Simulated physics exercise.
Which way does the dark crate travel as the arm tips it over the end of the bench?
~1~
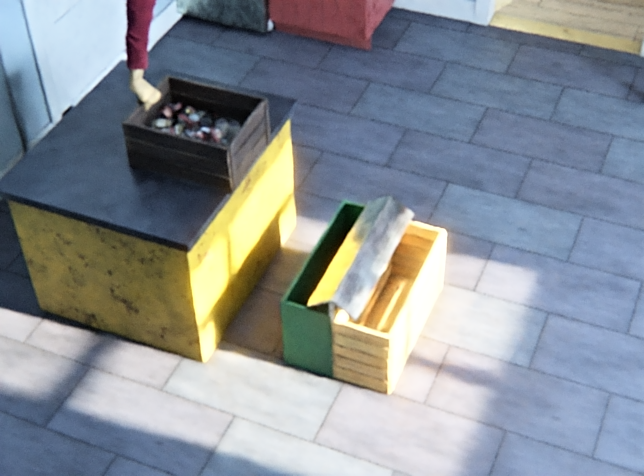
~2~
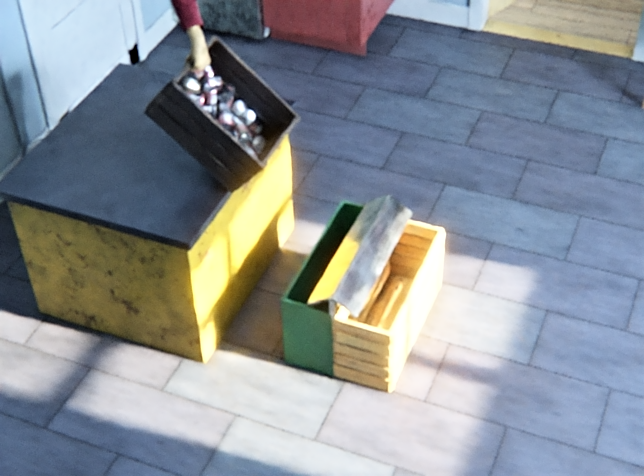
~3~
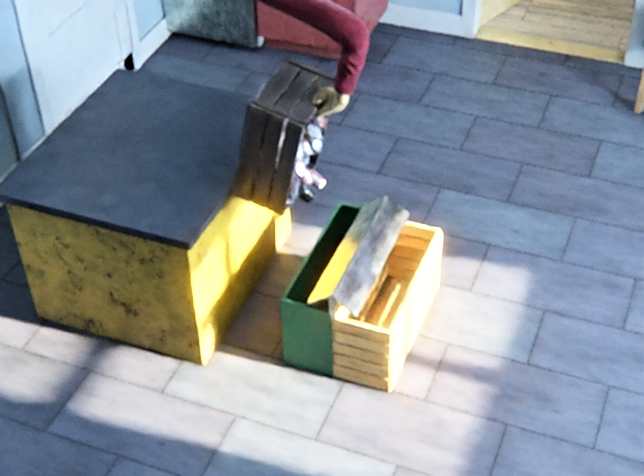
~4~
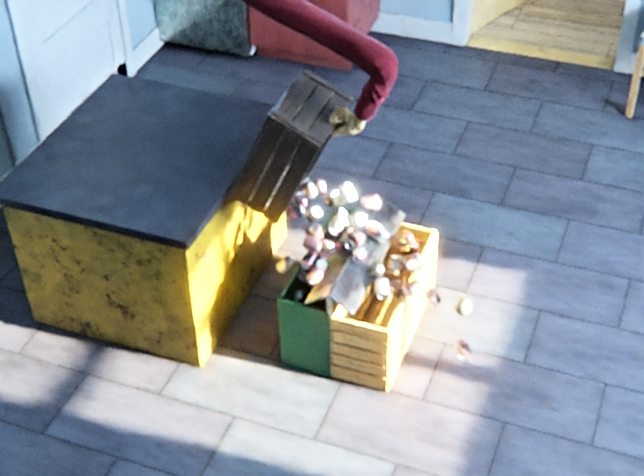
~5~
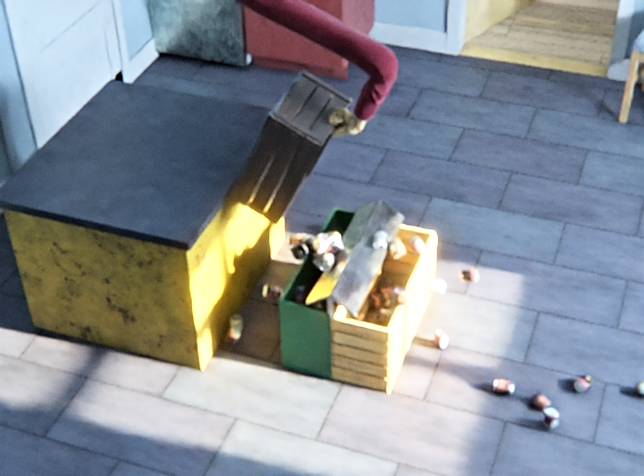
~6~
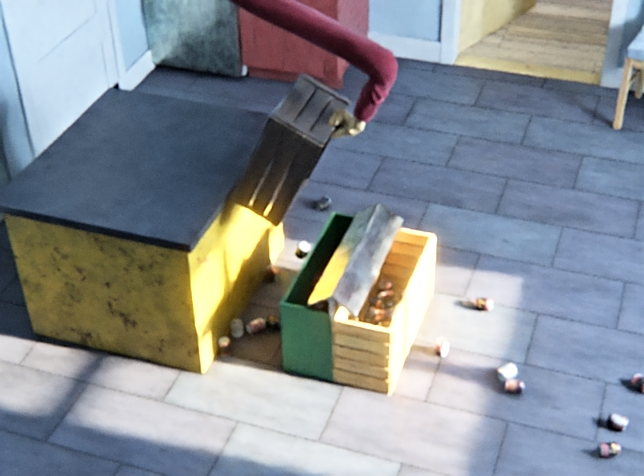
The dark crate moves to the right as it is tipped over the end of the bench.
